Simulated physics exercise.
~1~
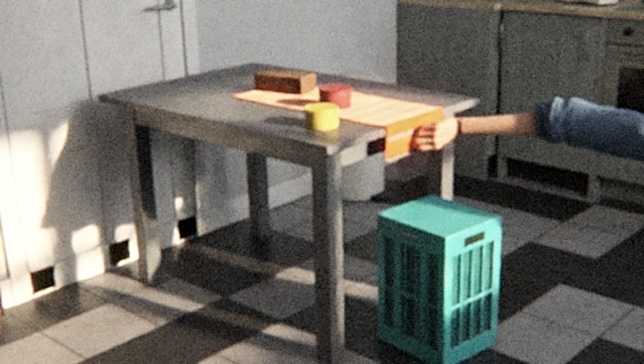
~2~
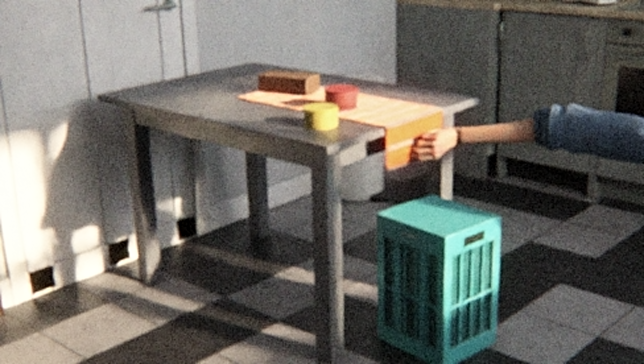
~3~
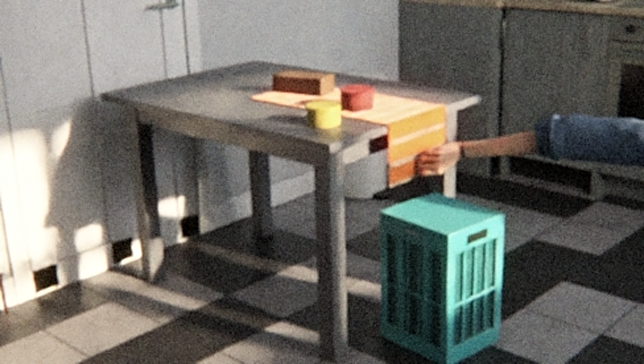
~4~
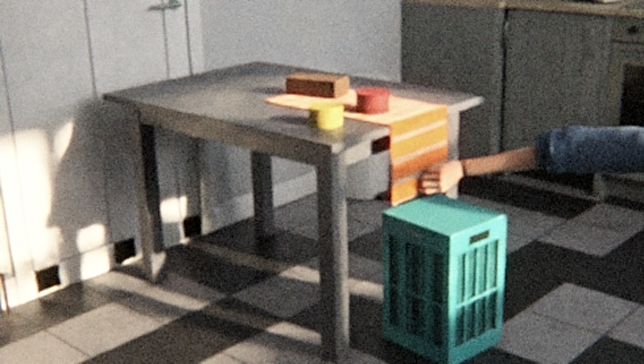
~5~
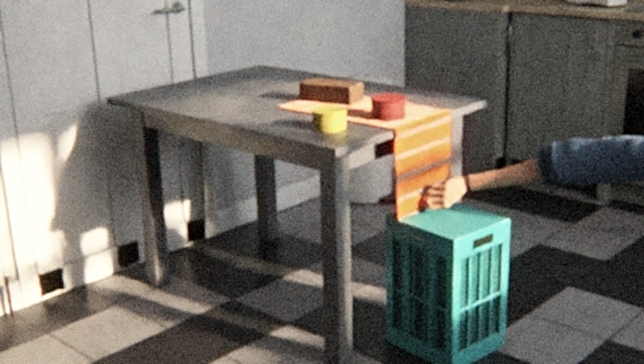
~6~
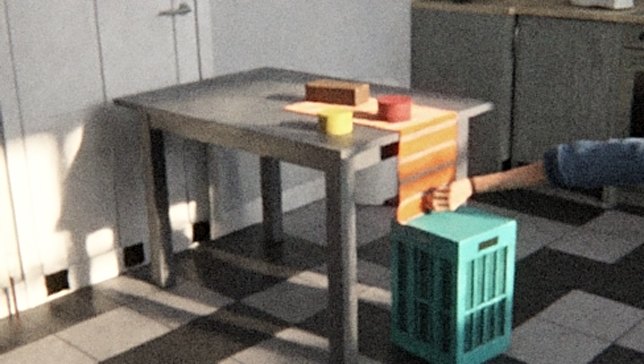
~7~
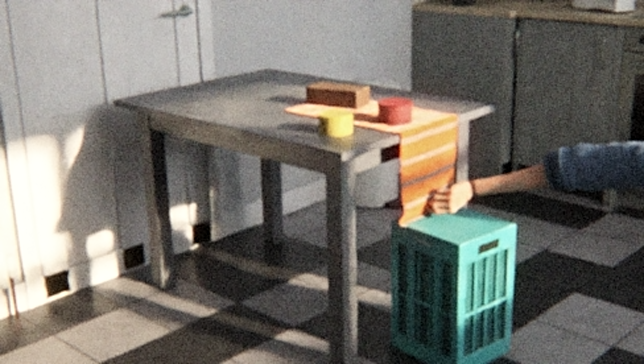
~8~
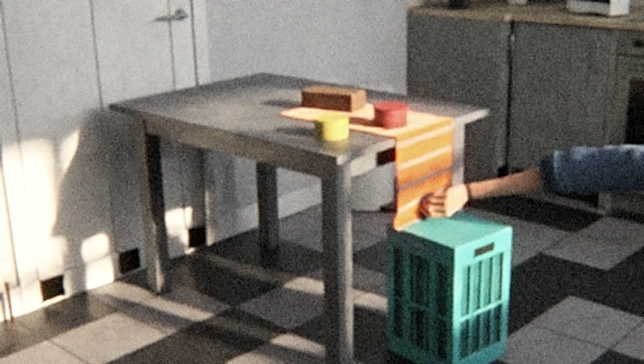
In a sunlit kitchen, a hand drew an orange striped towel down over the table's edge, carrying a red tub and a brick to the right while a yellow tub stayed put, until the hem rested on a turquoise crate with everything still on the table.
